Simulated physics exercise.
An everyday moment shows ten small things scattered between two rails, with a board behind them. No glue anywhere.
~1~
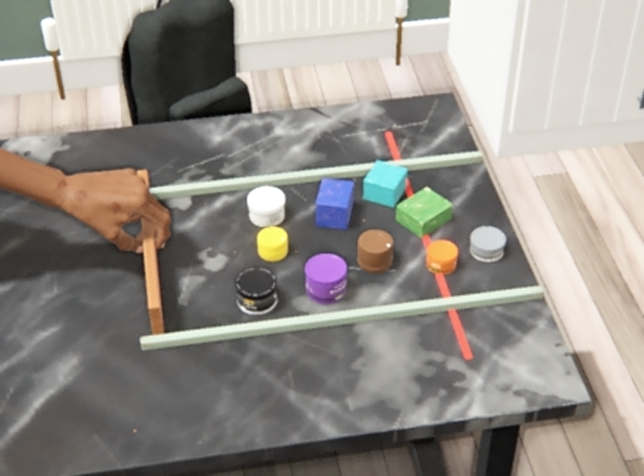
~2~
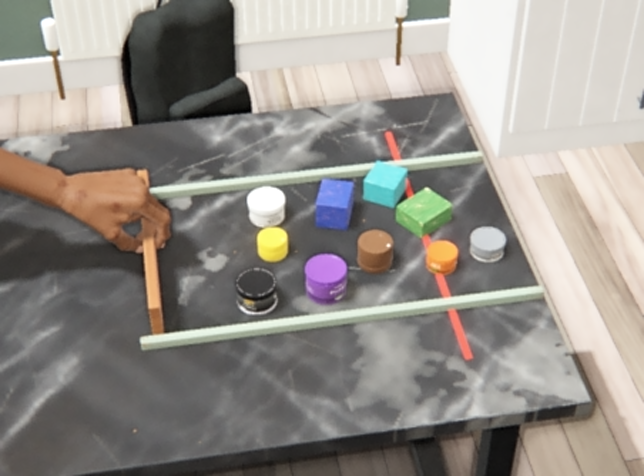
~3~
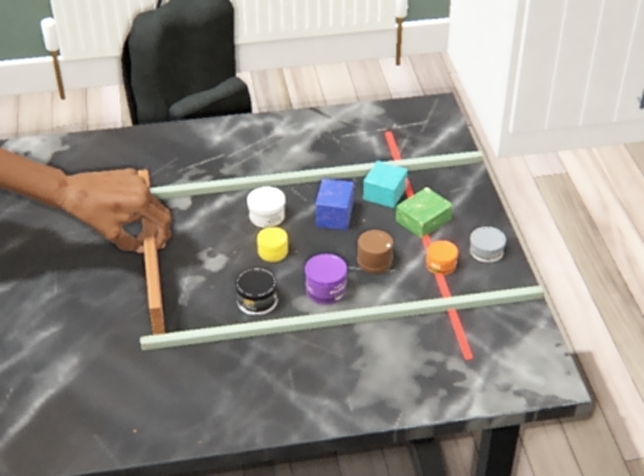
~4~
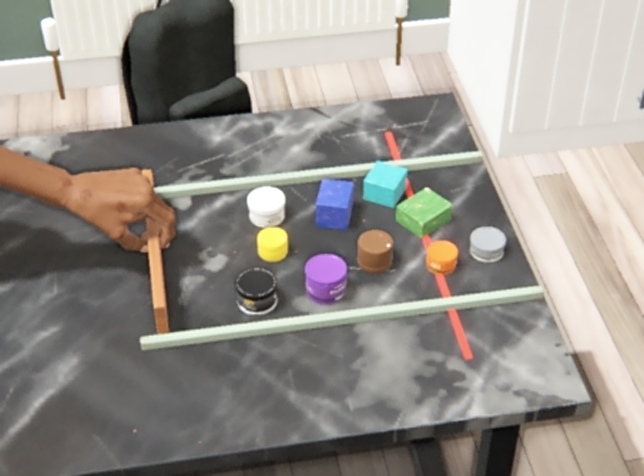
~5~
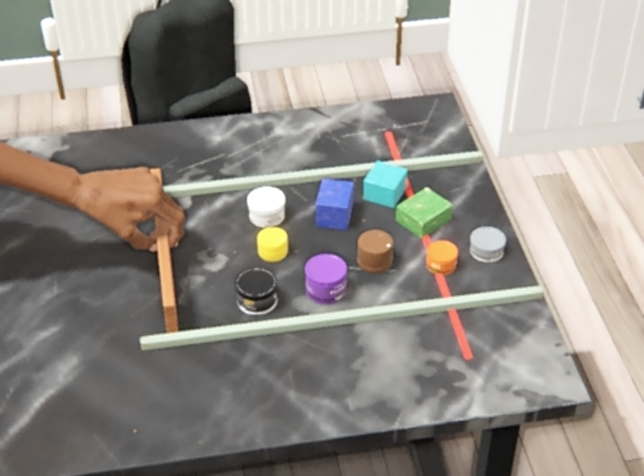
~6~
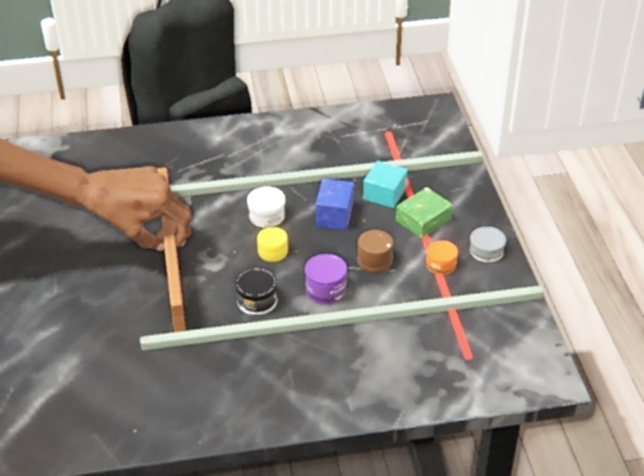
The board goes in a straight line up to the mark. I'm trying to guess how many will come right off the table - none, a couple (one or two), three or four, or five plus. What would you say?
I would say none at all.
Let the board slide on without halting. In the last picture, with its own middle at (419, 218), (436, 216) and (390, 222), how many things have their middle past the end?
0, 0 and 0.
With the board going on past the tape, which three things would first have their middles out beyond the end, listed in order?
First the grey tin, then the purple tub, then the turquoise block.
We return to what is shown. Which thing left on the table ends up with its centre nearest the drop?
It's the grey tin that ends nearest.
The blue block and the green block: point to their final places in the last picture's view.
The blue block comes to rest at (441, 198), and the green block comes to rest at (469, 216).
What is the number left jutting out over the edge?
0 in all.
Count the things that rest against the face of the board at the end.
Counting them up gives 5.
A little later, none off yet; grey tin at rest near (488, 245); orange tub at rest near (442, 258); green block at rest near (424, 213).
When it is over, the number that fall off is zero.
